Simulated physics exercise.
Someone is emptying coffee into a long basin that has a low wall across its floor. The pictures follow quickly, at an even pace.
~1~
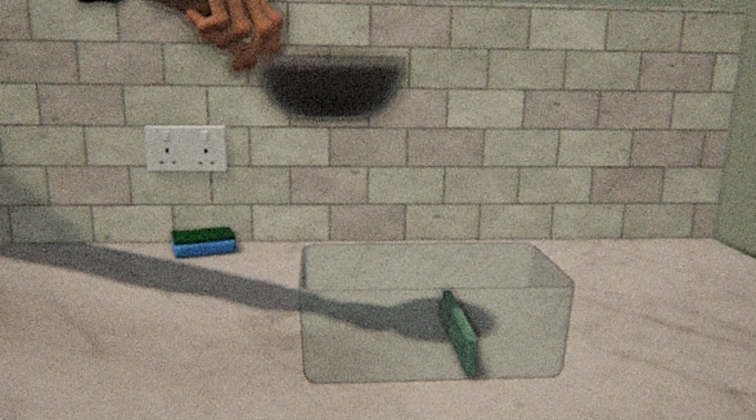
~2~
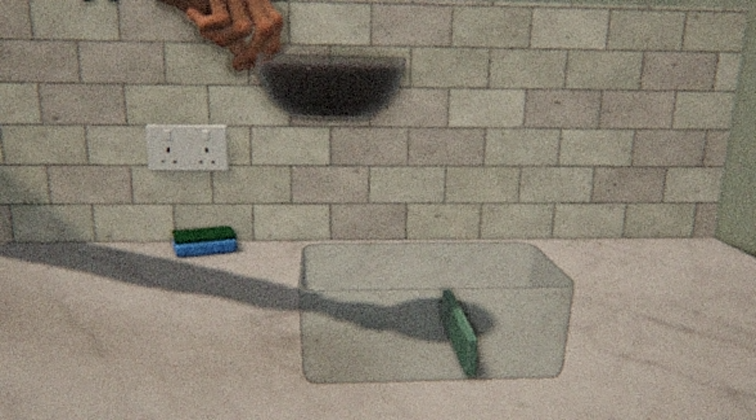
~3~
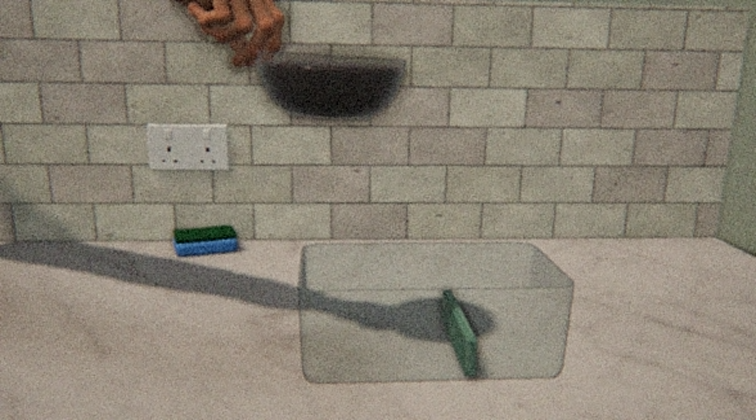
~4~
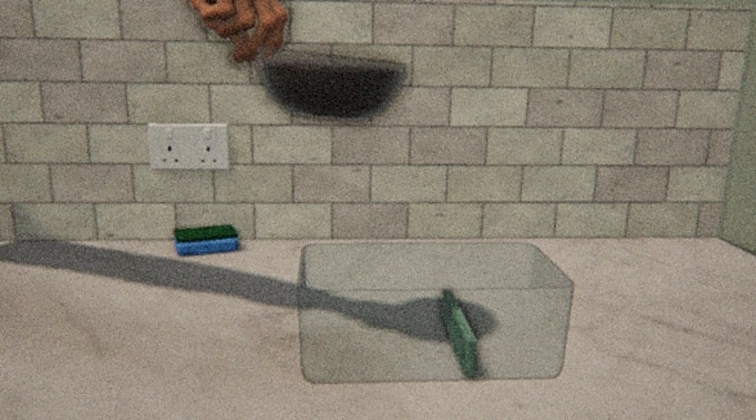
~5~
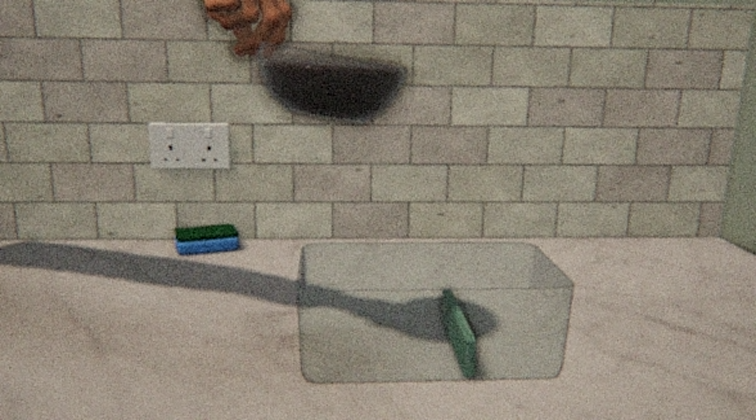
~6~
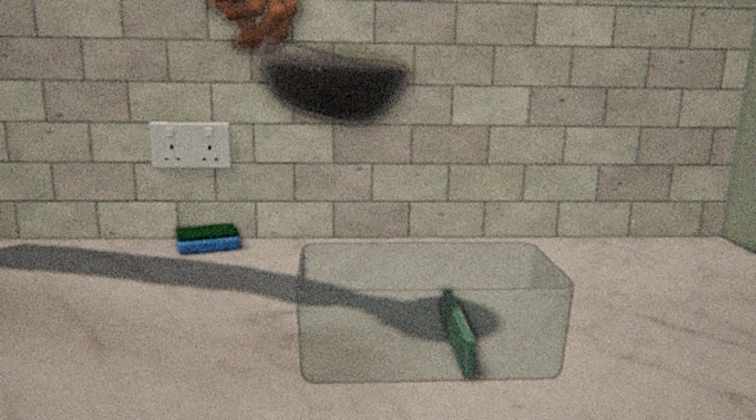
On a pale countertop before a tiled wall, a hand at the upper left shifts slightly right and up as a dark, blurred bowl tilts gradually down to the right above a clear basin with a green divider.
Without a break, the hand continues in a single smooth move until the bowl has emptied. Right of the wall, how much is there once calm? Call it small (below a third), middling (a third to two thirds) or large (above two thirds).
Middling.
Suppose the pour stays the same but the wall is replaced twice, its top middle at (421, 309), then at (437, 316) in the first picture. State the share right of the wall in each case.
First try: Roughly 80 per cent; second try: 70 per cent.
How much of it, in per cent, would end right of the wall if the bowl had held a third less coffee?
Roughly 30 %.
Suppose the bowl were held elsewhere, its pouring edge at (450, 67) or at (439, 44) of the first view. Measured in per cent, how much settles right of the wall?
Start one gives close to 75 percent, start two close to 75 percent.
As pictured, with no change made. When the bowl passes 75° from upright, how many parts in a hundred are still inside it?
20 in a hundred.
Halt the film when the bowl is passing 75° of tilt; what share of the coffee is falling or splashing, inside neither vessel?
Something close to 45 percent of it.
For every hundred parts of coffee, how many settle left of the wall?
Close to 45 percent.
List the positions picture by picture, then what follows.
In the first picture, it leans 0°; its right rim is at (404, 59); the coffee meets the walls at (261, 65) and (400, 67); the long basin's rim runs from (302, 267) to (553, 264); the wall's top is at (459, 314).
In the second picture, it leans 1°; its right rim is at (404, 60); the coffee meets the walls at (260, 65) and (400, 68).
In the third picture, it leans 2°; its right rim is at (404, 62); the coffee meets the walls at (261, 63) and (400, 68).
In the fourth picture, it leans 5°; its right rim is at (405, 66); the coffee meets the walls at (263, 62) and (402, 70).
In the fifth picture, it leans 9°; its right rim is at (406, 71); the coffee meets the walls at (263, 62) and (403, 69).
In the sixth picture, it leans 15°; its right rim is at (406, 78); the coffee meets the walls at (266, 63) and (403, 73); 2 per cent is over the edge.
A moment on, the bowl is tipped on its side and 22 per cent is still to pour, 8 is left of the wall and 24 right of it.
Next, the bowl is tipped right over and 0 per cent is still to pour, 43 is left of the wall and 53 right of it.
Then the bowl is tipped right over and 0 per cent is still to pour, 45 is left of the wall and 53 right of it.
Later the bowl is tipped right over and 0 per cent is still to pour, 45 is left of the wall and 53 right of it.
In the end 45 per cent lies left of the wall, 53 right of it and 2 outside.
